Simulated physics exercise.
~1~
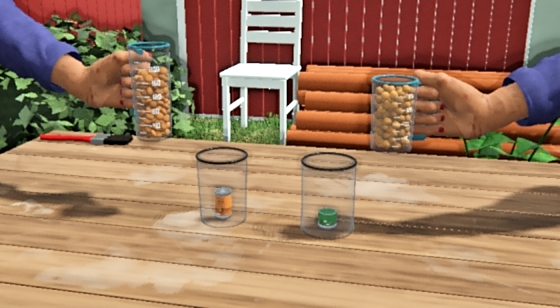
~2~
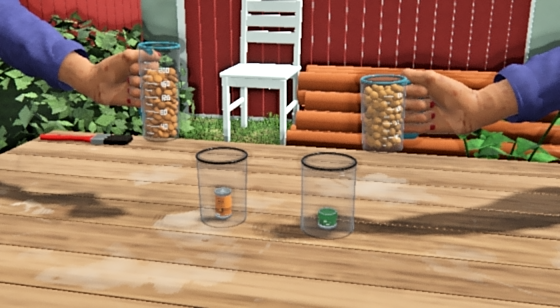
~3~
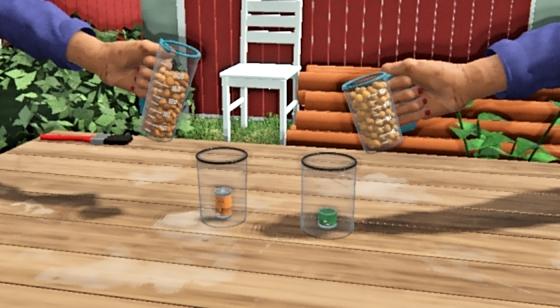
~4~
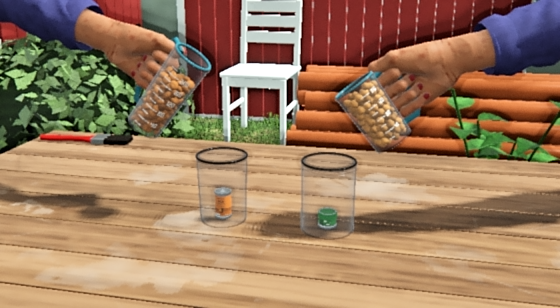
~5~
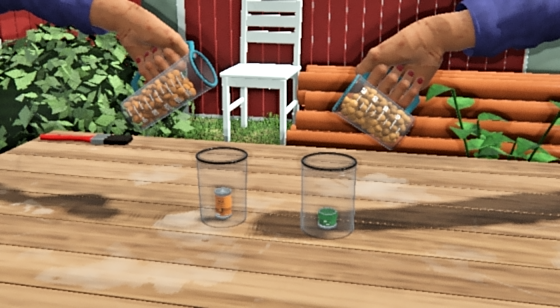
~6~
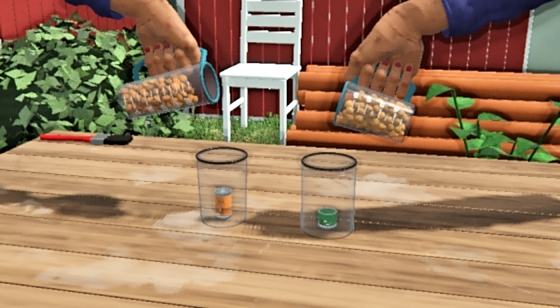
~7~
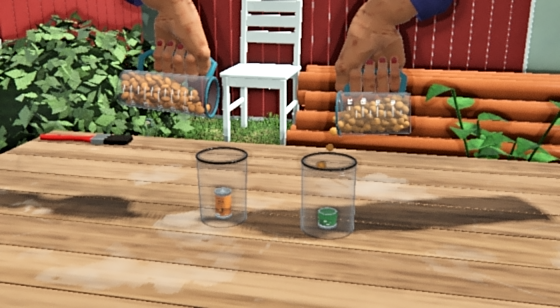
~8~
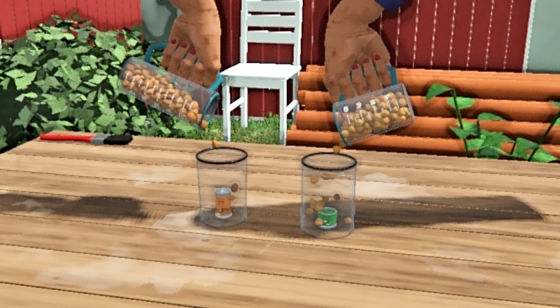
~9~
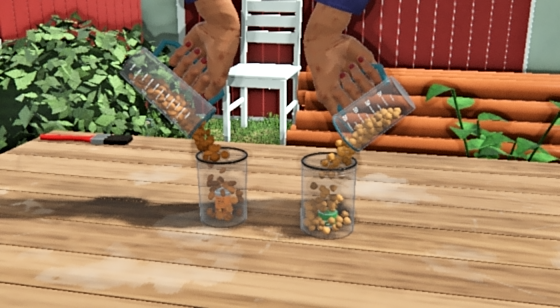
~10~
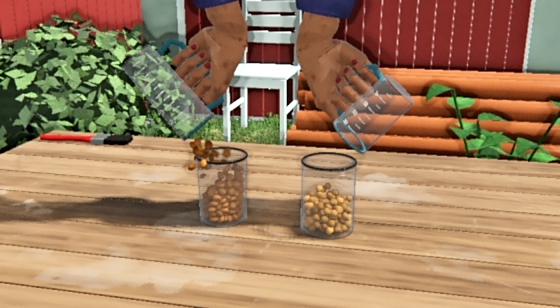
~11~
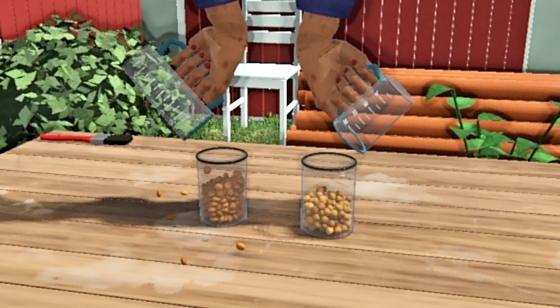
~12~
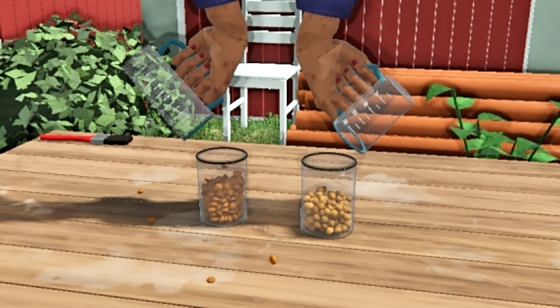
On a wooden garden table, two hands tipping cups of tan pieces into clear containers, burying small orange and green objects, some spilling.
